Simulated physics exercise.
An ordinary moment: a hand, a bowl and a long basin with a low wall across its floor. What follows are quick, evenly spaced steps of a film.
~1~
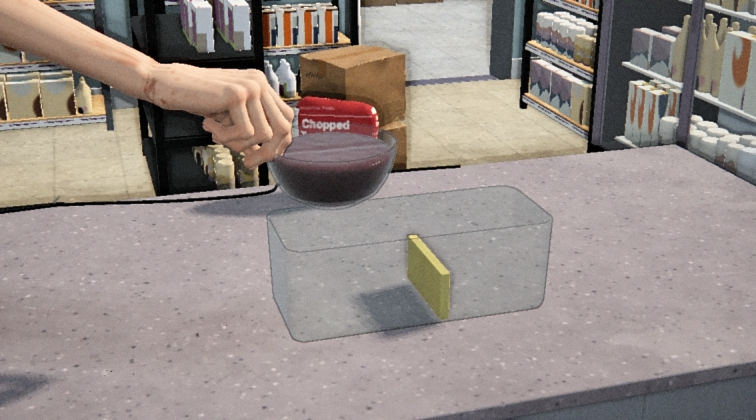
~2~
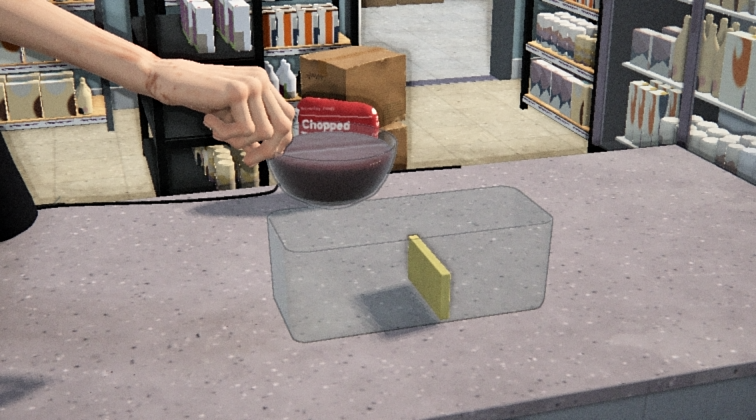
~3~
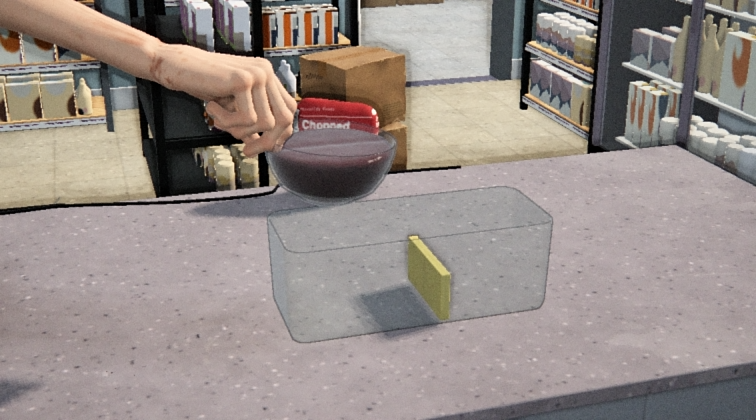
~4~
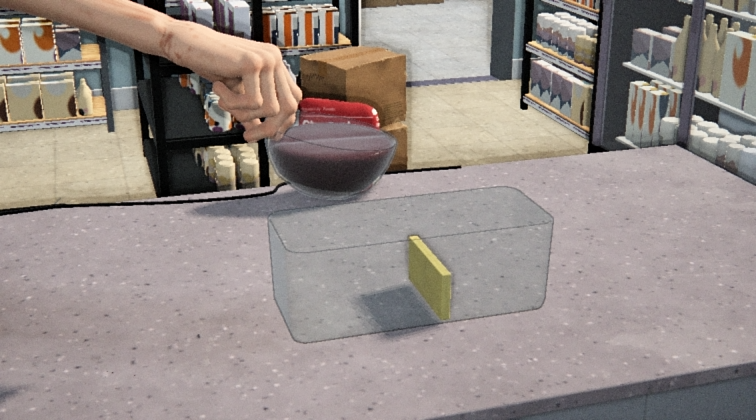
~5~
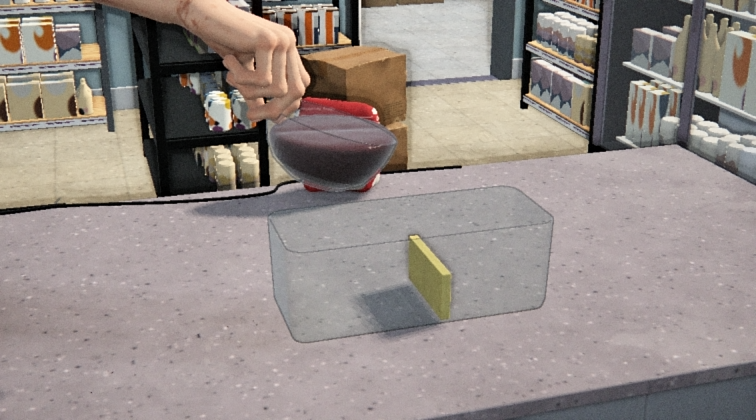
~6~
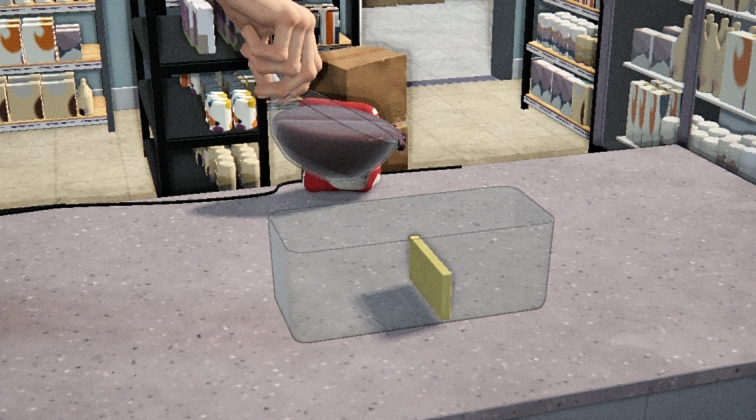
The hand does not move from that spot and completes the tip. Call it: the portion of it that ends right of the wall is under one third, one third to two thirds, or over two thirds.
Over two thirds.
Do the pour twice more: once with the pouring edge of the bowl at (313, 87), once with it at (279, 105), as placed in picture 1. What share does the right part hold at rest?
Estimate, in order: 35 and 5 per cent.
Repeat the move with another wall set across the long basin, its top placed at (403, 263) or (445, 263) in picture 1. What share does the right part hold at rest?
About 95 % and 75 %.
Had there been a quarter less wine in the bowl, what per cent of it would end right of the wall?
I'd say roughly 90 percent.
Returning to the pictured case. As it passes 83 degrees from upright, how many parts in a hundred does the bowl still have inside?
It still holds around 30 per cent there.
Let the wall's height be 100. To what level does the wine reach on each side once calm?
The left reads 0 in a hundred and the right 70 in a hundred.
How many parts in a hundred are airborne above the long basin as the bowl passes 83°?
Share out of both vessels: Approx. 50 %.
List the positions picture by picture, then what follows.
The first picture shows tilt 0°; pouring edge (393, 137); surface from (268, 155) to (389, 144); the long basin's rim runs from (276, 233) to (534, 204); the wall's top is at (428, 255).
The second picture shows tilt 1°; pouring edge (393, 138); surface from (268, 154) to (389, 143).
The third picture shows tilt 5°; pouring edge (393, 138); surface from (268, 150) to (389, 140).
The fourth picture shows tilt 11°; pouring edge (393, 139); surface from (268, 144) to (390, 135).
The fifth picture shows tilt 19°; pouring edge (393, 138); surface from (270, 133) to (393, 132); 1 per cent is over the edge.
The sixth picture shows tilt 28°; pouring edge (393, 139); surface from (272, 120) to (392, 130); 5 per cent is over the edge.
A moment on, the bowl is tipped on its side and 28 per cent is still to pour, 2 is left of the wall and 21 right of it.
Next, the bowl is tipped on its side and 1 per cent is still to pour, 3 is left of the wall and 85 right of it.
Then the bowl is tipped on its side and 0 per cent is still to pour, 6 is left of the wall and 93 right of it.
Later the bowl is tipped on its side and 0 per cent is still to pour, 7 is left of the wall and 92 right of it.
Finally, 7 per cent lies left of the wall, 92 right of it and 1 outside.
